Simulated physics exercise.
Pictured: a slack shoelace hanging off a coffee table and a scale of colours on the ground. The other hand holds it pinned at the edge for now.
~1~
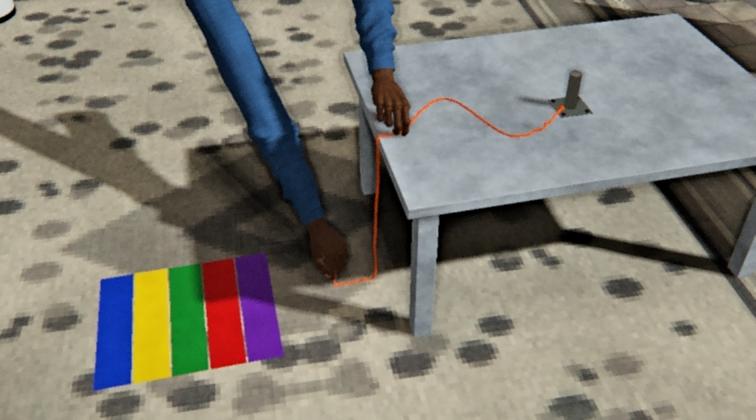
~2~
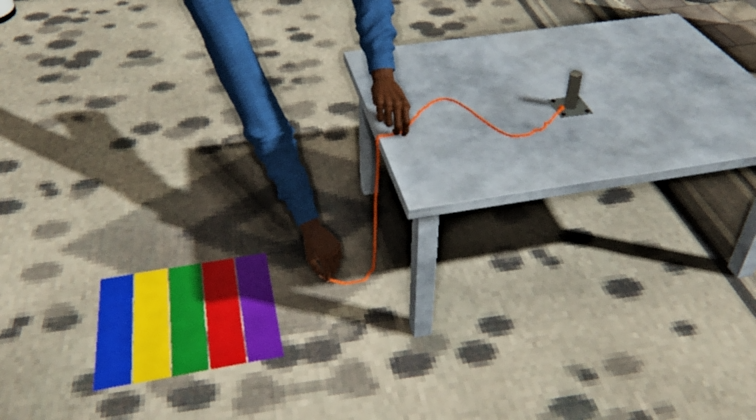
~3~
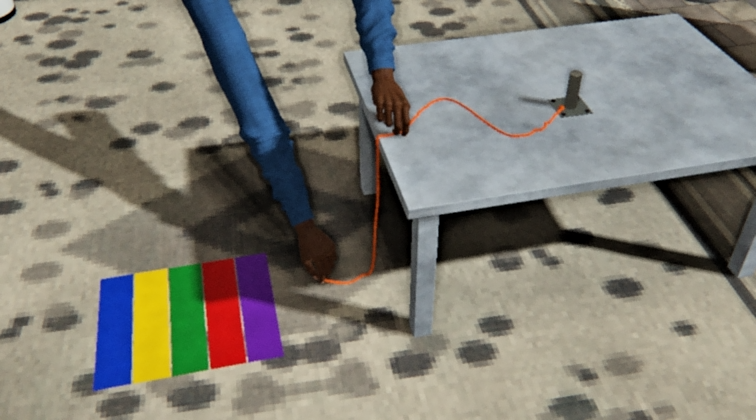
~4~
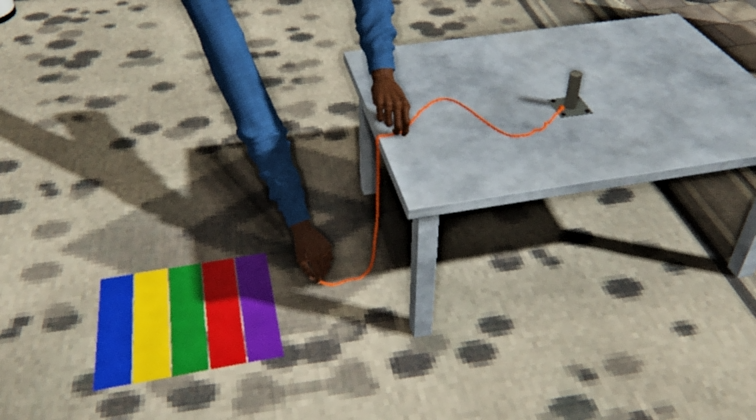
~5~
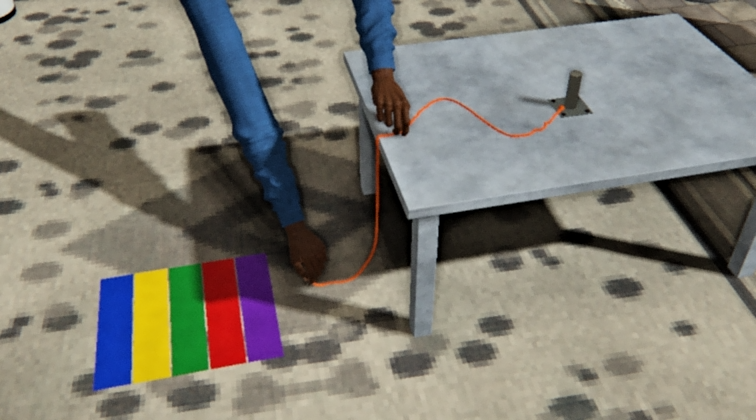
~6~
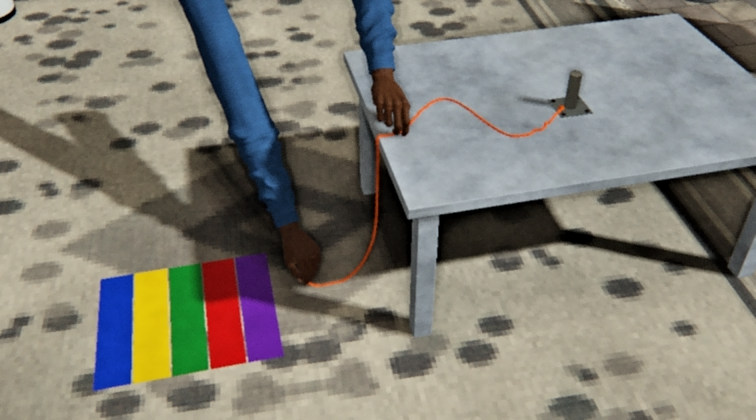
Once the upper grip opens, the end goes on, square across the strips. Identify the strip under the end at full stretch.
Strip: Blue.
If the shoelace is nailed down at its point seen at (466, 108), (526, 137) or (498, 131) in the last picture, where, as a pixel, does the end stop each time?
Approximately at (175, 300), at (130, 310) and at (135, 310), in that order.
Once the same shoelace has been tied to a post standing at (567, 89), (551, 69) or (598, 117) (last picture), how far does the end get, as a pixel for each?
(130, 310), (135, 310) and (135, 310).
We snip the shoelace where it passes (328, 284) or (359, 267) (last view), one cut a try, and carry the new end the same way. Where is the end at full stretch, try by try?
In turn, around (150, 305) and around (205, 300).
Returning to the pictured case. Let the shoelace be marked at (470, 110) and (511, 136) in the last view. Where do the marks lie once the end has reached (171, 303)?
The two spots arrive at (425, 125) and (481, 118).
Soon after, end near (171, 303); over green.
Then, end near (132, 310); over yellow.
At full stretch, end near (110, 313); over blue. It gets as far as the blue strip.
